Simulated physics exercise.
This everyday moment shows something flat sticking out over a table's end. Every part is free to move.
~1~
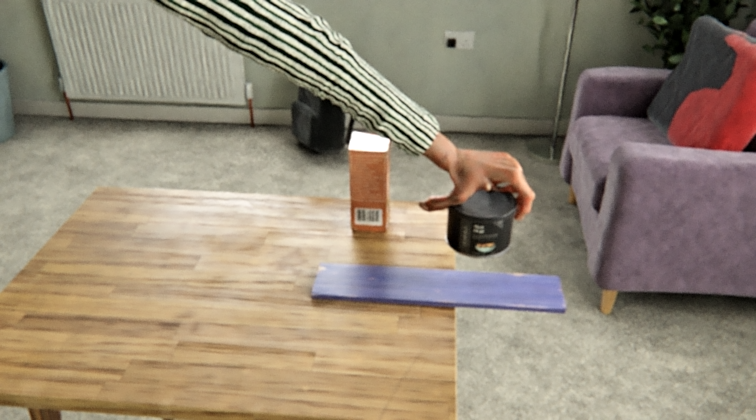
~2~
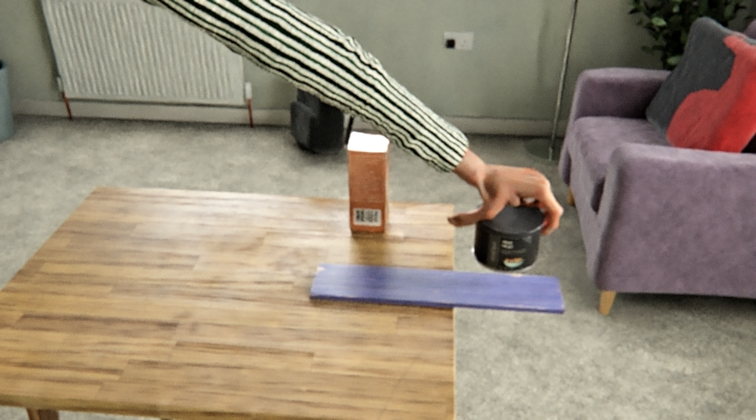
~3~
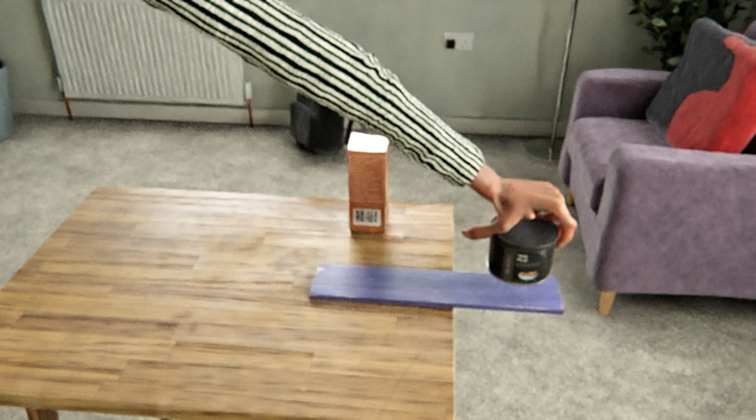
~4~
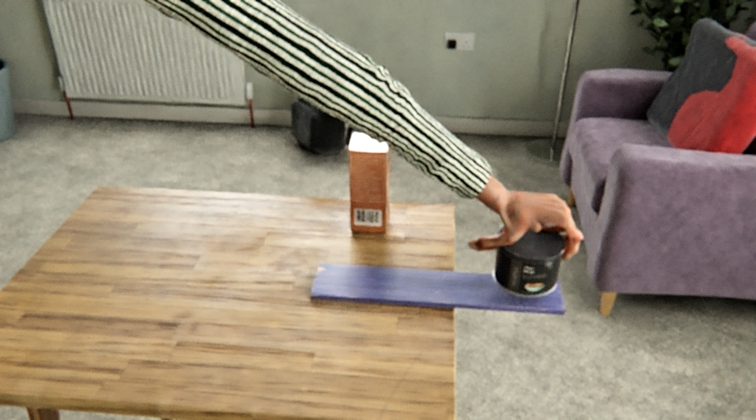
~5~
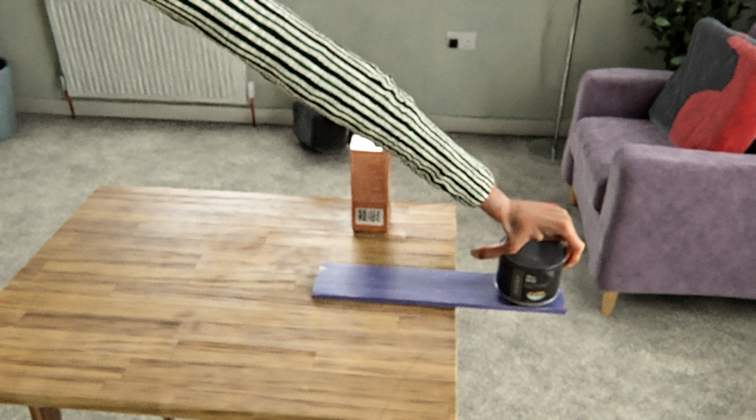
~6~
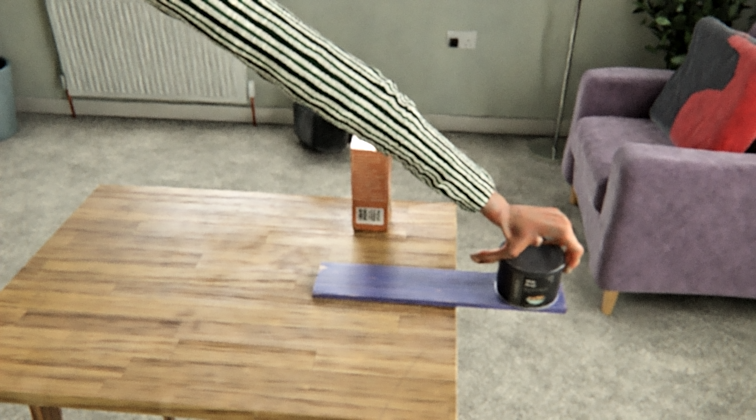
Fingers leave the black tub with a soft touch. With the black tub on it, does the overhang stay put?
Heads off the end.
Then, 0.40 s later than the last frame, black tub now down on the floor or falling; blue board tilted by 71°.
Then, 0.60 s later than the last frame, blue board now down on the floor or falling.
Then, 0.80 s later than the last frame, things are still on the move.
Then, 1.00 s later than the last frame, as before.
When it is over, down on the floor or falling, blue board and black tub; orange carton as before. The board comes down.
